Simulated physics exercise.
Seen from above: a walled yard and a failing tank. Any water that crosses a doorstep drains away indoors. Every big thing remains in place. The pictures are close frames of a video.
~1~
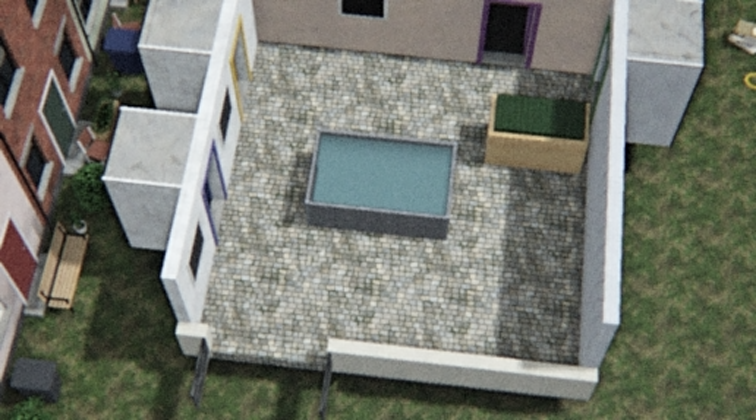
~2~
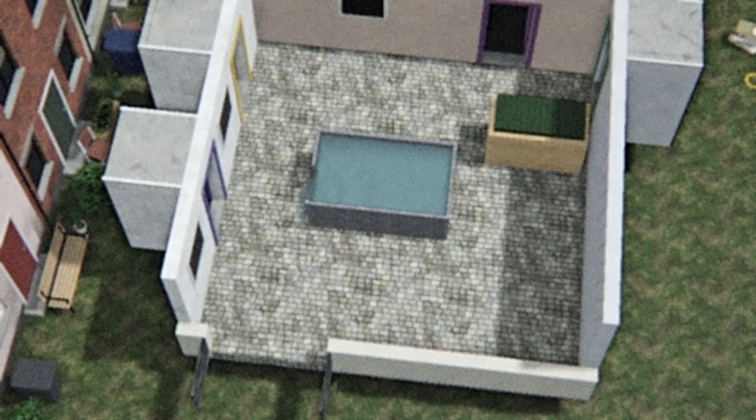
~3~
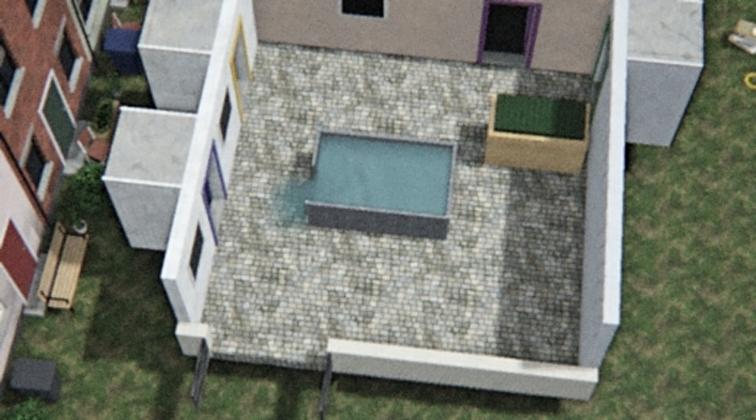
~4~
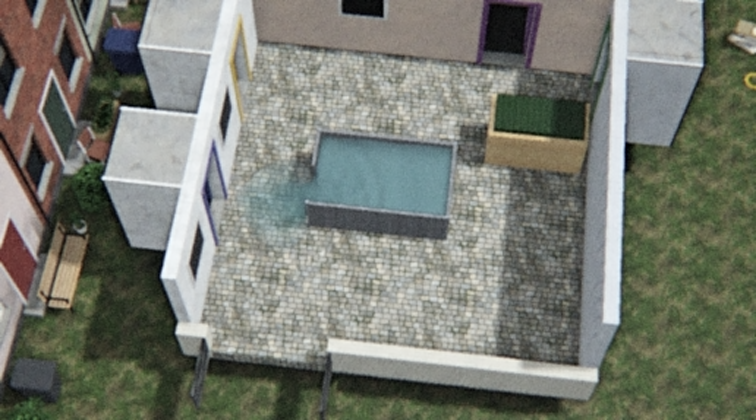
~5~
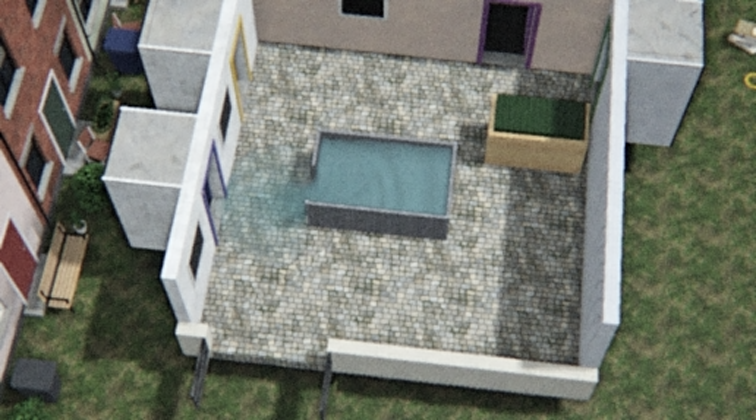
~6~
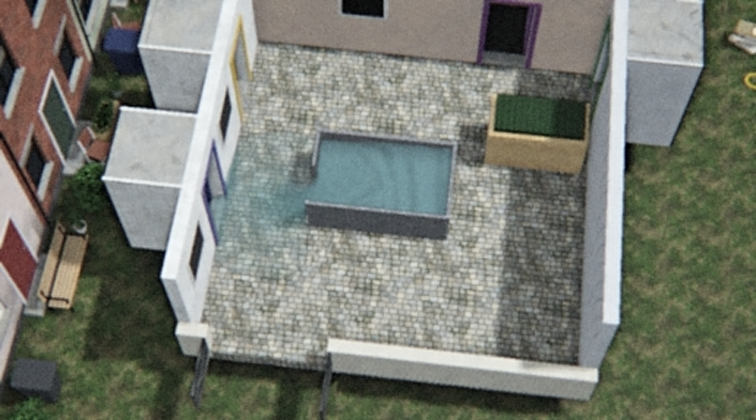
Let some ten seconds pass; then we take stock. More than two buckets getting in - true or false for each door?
Purple door: False; yellow door: False; blue door: True; green door: False.
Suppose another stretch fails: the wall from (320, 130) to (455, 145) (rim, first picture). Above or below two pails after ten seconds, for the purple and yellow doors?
In that case the purple one breaks the limit and the yellow one breaks the limit.
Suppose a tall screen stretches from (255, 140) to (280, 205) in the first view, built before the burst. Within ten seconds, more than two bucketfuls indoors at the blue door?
Blue door: Overshoots.
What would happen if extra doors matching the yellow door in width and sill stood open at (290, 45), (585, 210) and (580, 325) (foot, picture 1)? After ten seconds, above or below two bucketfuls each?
In order, the new doors go: Overshoots, undershoots, undershoots.
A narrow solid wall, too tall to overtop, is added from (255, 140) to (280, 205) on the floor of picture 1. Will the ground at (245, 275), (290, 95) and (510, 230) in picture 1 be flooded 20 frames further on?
Results in sequence: Swamped / swamped / bone-dry.
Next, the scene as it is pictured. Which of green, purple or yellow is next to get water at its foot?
That's the yellow one.
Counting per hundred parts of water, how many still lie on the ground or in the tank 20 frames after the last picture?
Near 80 in a hundred.
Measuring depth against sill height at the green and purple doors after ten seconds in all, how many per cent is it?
In order: Roughly 30 and 50 in a hundred.
A moment on, water covers 15 % of the floor; the purple door not reached, the yellow door wet at the sill, nothing in, the blue door far over two buckets in, the green door not reached.
Next, water covers 20 % of the floor; the purple door not reached, the yellow door wet at the sill, nothing in, the blue door far over two buckets in, the green door not reached.
Then, water covers 30 % of the floor; the purple door not reached, the yellow door wet at the sill, nothing in, the blue door far over two buckets in, the green door not reached.
Later, water covers 55 % of the floor; the purple door wet at the sill, nothing in, the yellow door wet at the sill, nothing in, the blue door far over two buckets in, the green door wet at the sill, nothing in.
In the end, water covers 70 % of the floor; the purple door wet at the sill, nothing in, the yellow door wet at the sill, nothing in, the blue door far over two buckets in, the green door wet at the sill, nothing in.
